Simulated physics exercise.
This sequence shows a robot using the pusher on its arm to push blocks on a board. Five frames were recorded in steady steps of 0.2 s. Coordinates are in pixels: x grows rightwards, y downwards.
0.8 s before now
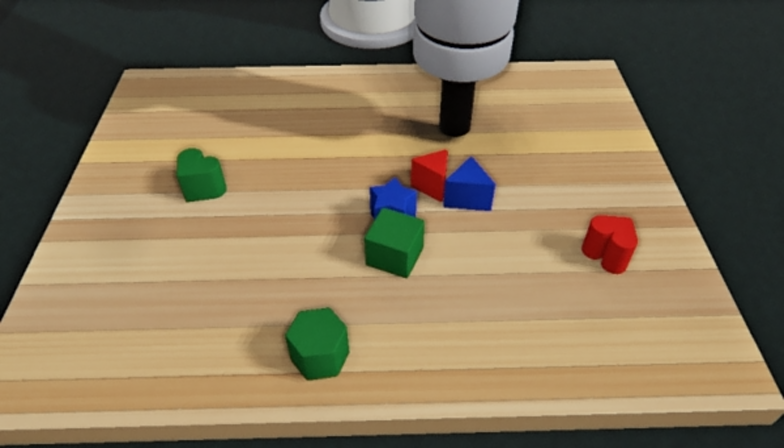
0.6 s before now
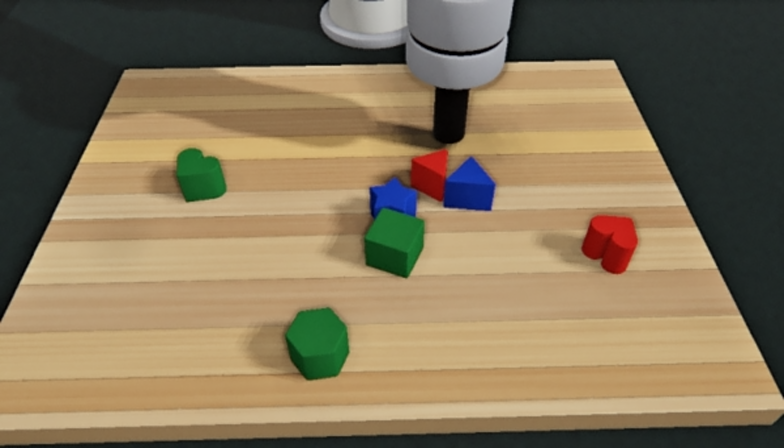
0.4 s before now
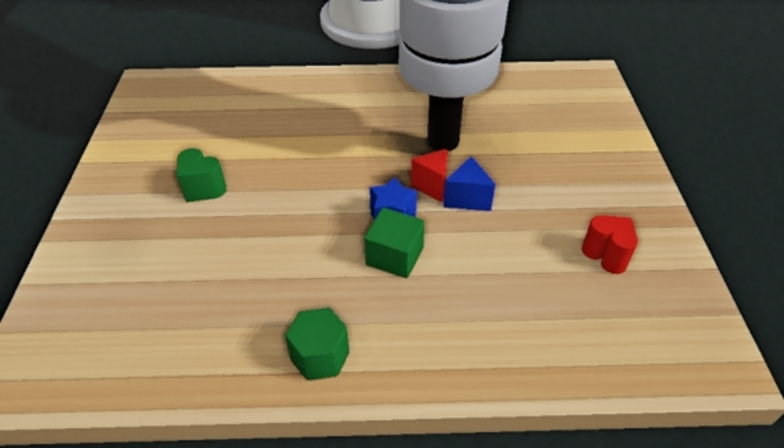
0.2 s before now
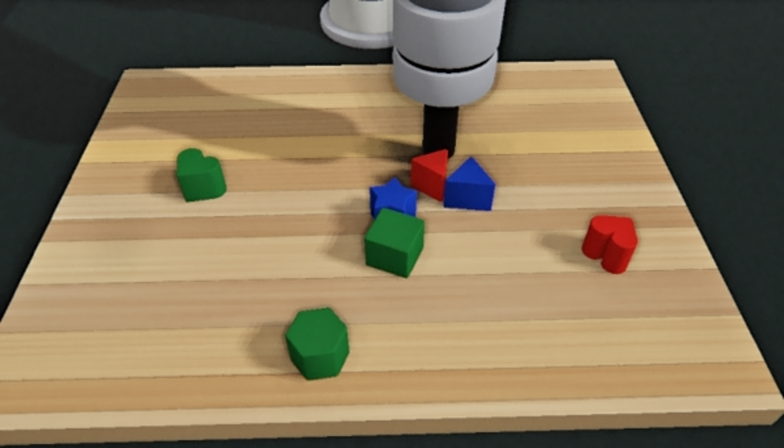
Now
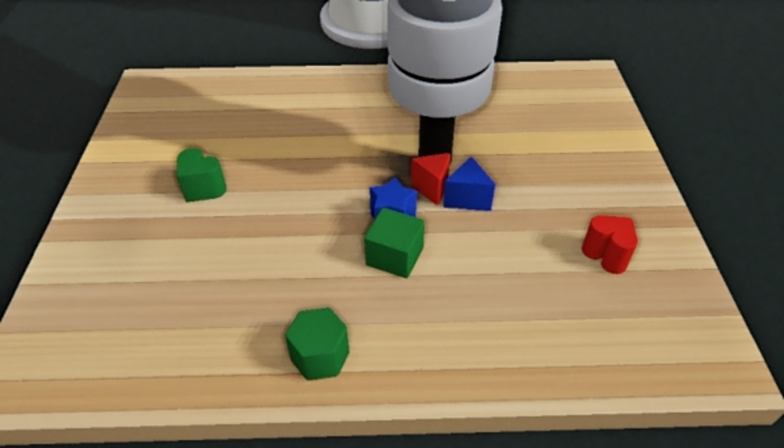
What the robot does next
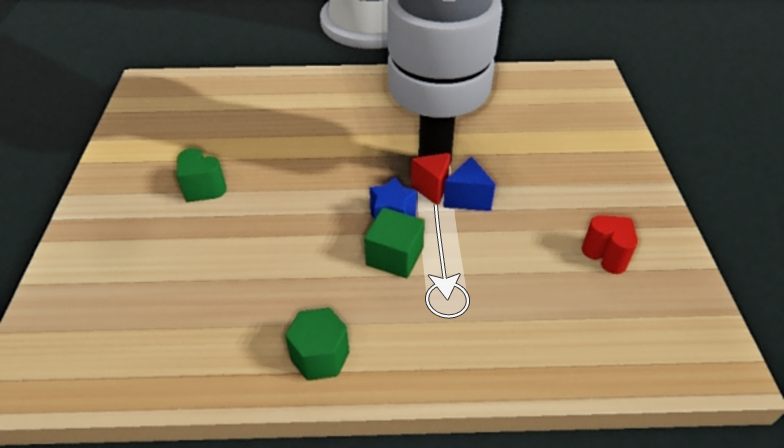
A robot arm slid its black pusher slowly forward and slightly left over a wooden board until it reached the red triangle, which shifted barely at all, while the other colored blocks stayed still.
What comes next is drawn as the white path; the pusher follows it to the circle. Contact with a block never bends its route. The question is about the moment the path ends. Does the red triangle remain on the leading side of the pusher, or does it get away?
In the end it is ahead.
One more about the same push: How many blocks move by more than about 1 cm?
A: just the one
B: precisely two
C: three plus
B - precisely two.
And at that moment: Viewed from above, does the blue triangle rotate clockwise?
The answer is no.
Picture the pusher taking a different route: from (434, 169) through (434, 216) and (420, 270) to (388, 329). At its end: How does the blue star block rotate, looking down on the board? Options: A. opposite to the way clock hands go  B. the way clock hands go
Correct choice: B.
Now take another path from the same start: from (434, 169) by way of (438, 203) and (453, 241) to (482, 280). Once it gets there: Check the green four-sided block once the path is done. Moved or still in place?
By then it is displaced.
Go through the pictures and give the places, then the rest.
The first picture shows pusher's lower end at (455, 128); blue star block at (392, 194); green four-sided block at (395, 229); red triangle at (434, 160); blue triangle at (471, 173).
The second picture shows pusher at (449, 134); blocks still.
The third picture shows pusher at (443, 142); blocks still.
The fourth picture shows pusher at (439, 151); blocks still.
The fifth picture shows pusher at (434, 163); blue star block at (392, 194); green four-sided block at (395, 229); red triangle at (434, 163); blue triangle at (471, 173).
Drawn move, in a line from (434, 169) to (447, 299).
On the path given first. One third of the way, pusher at (437, 199); blue star block at (388, 195); green four-sided block at (392, 231); red triangle at (428, 202), turned 40° clockwise; blue triangle at (474, 176), turned 25° anticlockwise.
Two thirds of the way, pusher at (442, 242); blue star block at (387, 196), turned 10° clockwise; green four-sided block at (387, 242), turned 40° clockwise; red triangle at (435, 248), turned 30° clockwise; blue triangle at (474, 177), turned 30° anticlockwise.
At the end, pusher at (448, 291); blue star block at (387, 196), turned 10° clockwise; green four-sided block at (386, 243), turned 45° clockwise; red triangle at (427, 296), turned 65° clockwise; blue triangle at (474, 177), turned 30° anticlockwise.
